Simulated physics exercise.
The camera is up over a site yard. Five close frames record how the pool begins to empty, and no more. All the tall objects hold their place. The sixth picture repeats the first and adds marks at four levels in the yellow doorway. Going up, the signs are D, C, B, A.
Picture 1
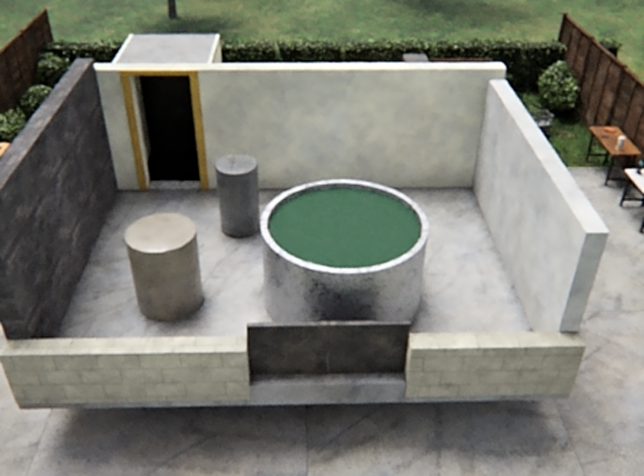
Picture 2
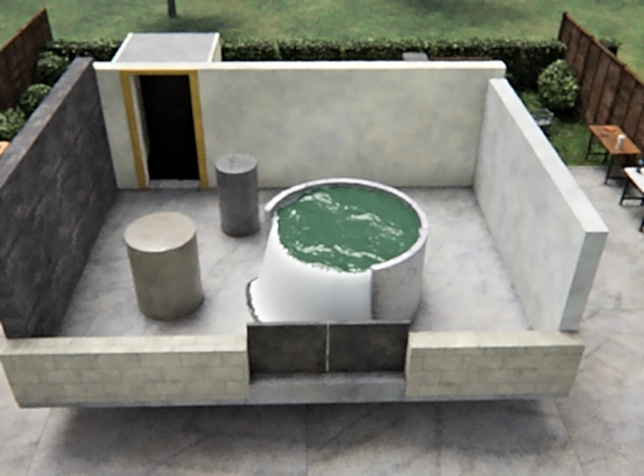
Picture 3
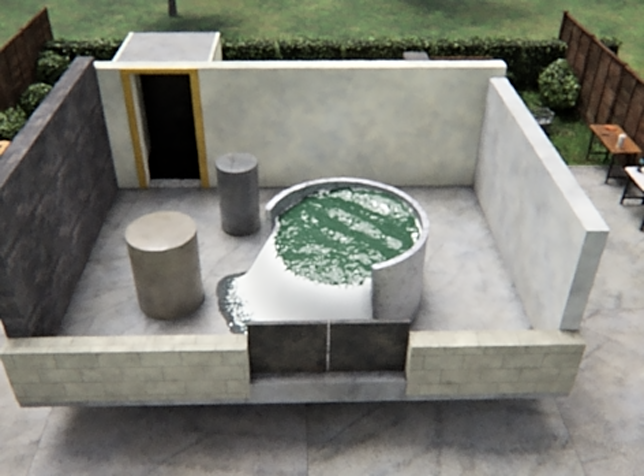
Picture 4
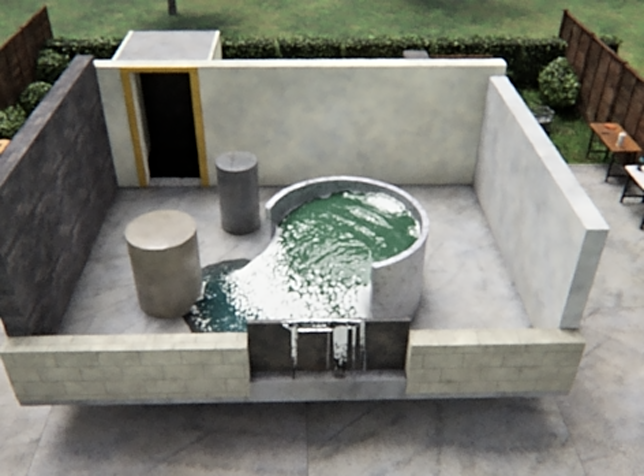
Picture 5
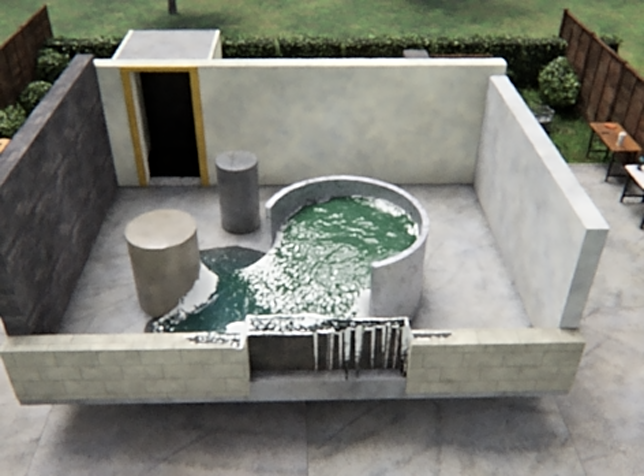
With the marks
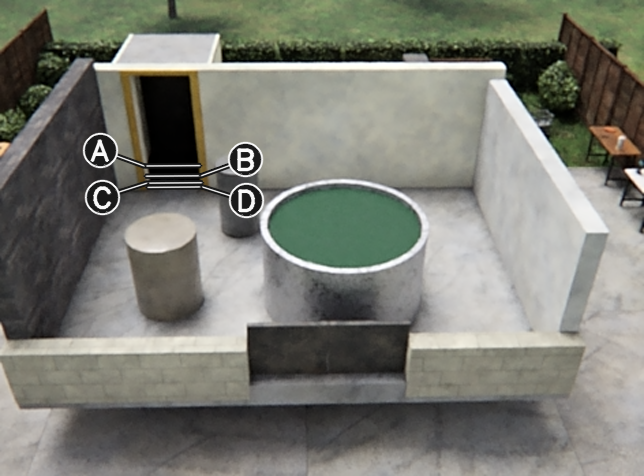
Green water bursting through the front left side of a round pool, spreading across a walled yard and streaming over the gate.
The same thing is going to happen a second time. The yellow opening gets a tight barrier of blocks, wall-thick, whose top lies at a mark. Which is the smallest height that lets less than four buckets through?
Mark A.
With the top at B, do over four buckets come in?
Yes, it does.
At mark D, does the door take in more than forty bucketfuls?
Yes, it does.
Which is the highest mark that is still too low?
Mark B.
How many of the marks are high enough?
One of the four.
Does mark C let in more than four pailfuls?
Yes, it does.
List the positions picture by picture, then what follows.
Water in the pool at rest, its middle at (344, 227); foot of the yellow doorway at (175, 189); shut gate at (328, 331), in the first picture.
In the second picture, 3 % of the ground under water, visible out to (257, 281).
In the third picture, 7 % of the ground under water, visible out to (236, 279).
In the fourth picture, 13 % of the ground under water, visible out to (215, 268).
In the fifth picture, 20 % of the ground under water, visible out to (217, 254).
In white, A at (172, 165); B at (173, 175); C at (174, 182); D at (175, 187); from the bottom up D, C, B, A.
If A is chosen, a bucket or two gets in.
If B is chosen, some 15 bucketfuls get in.
If C is chosen, dozens of bucketfuls pour in.
If D is chosen, dozens of bucketfuls pour in.
